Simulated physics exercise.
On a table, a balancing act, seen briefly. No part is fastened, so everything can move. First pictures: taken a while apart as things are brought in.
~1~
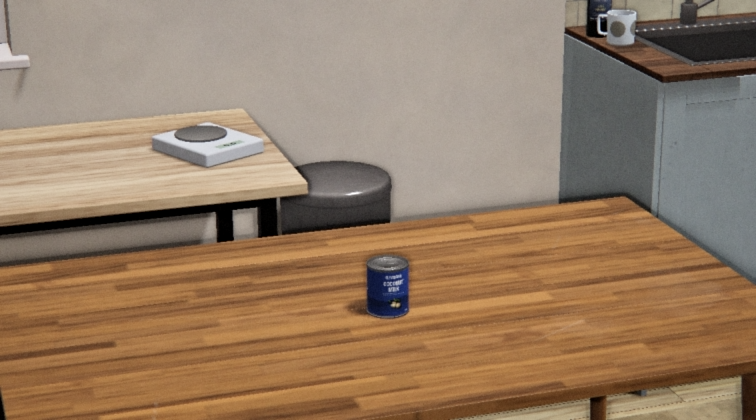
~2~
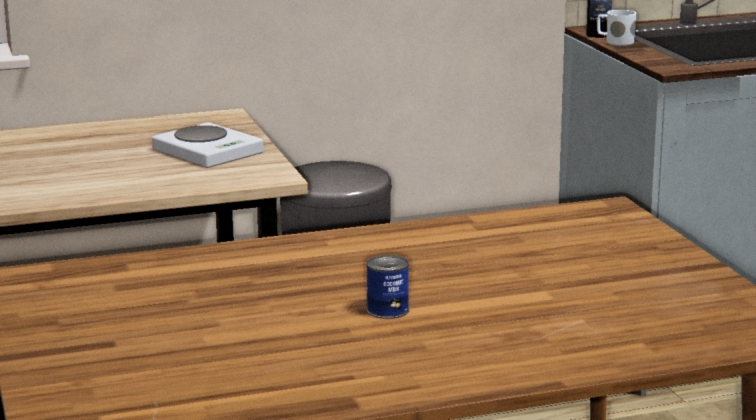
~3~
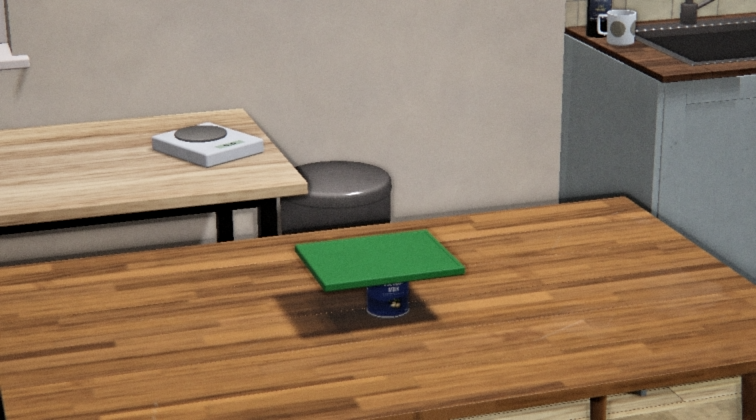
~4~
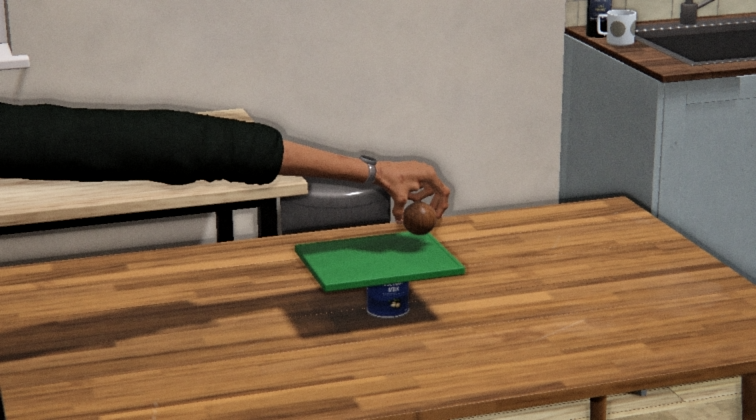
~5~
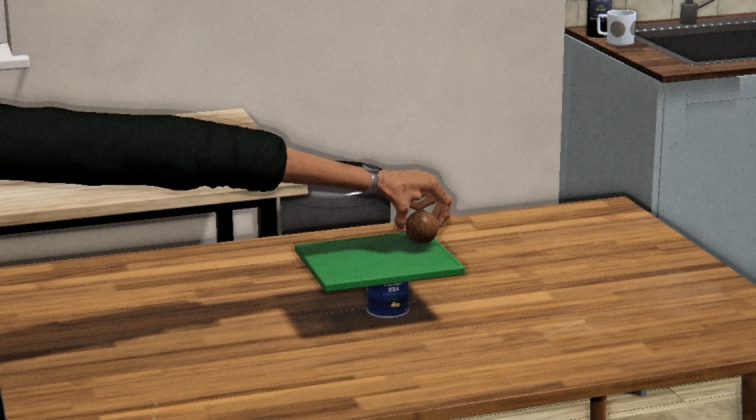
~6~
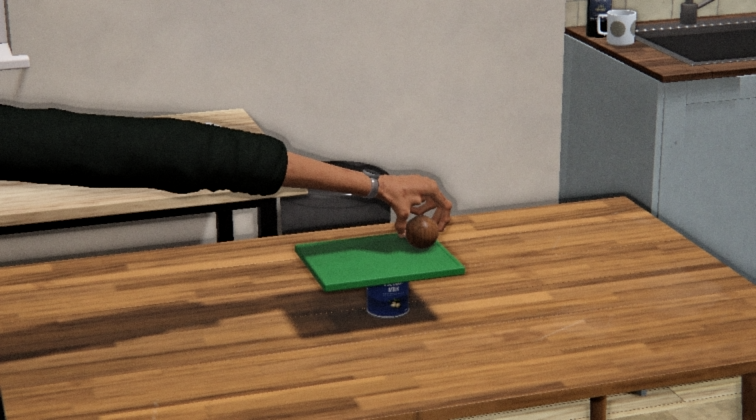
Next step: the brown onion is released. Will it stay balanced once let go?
Yes.
Then, 0.20 s later than the last frame, all is still.
Then, 0.40 s later than the last frame, brown onion resting near (422, 233).
When it is over, all 3 as before. End places, in pixels of the last picture, brown onion near (422, 233). The stack keeps its balance.
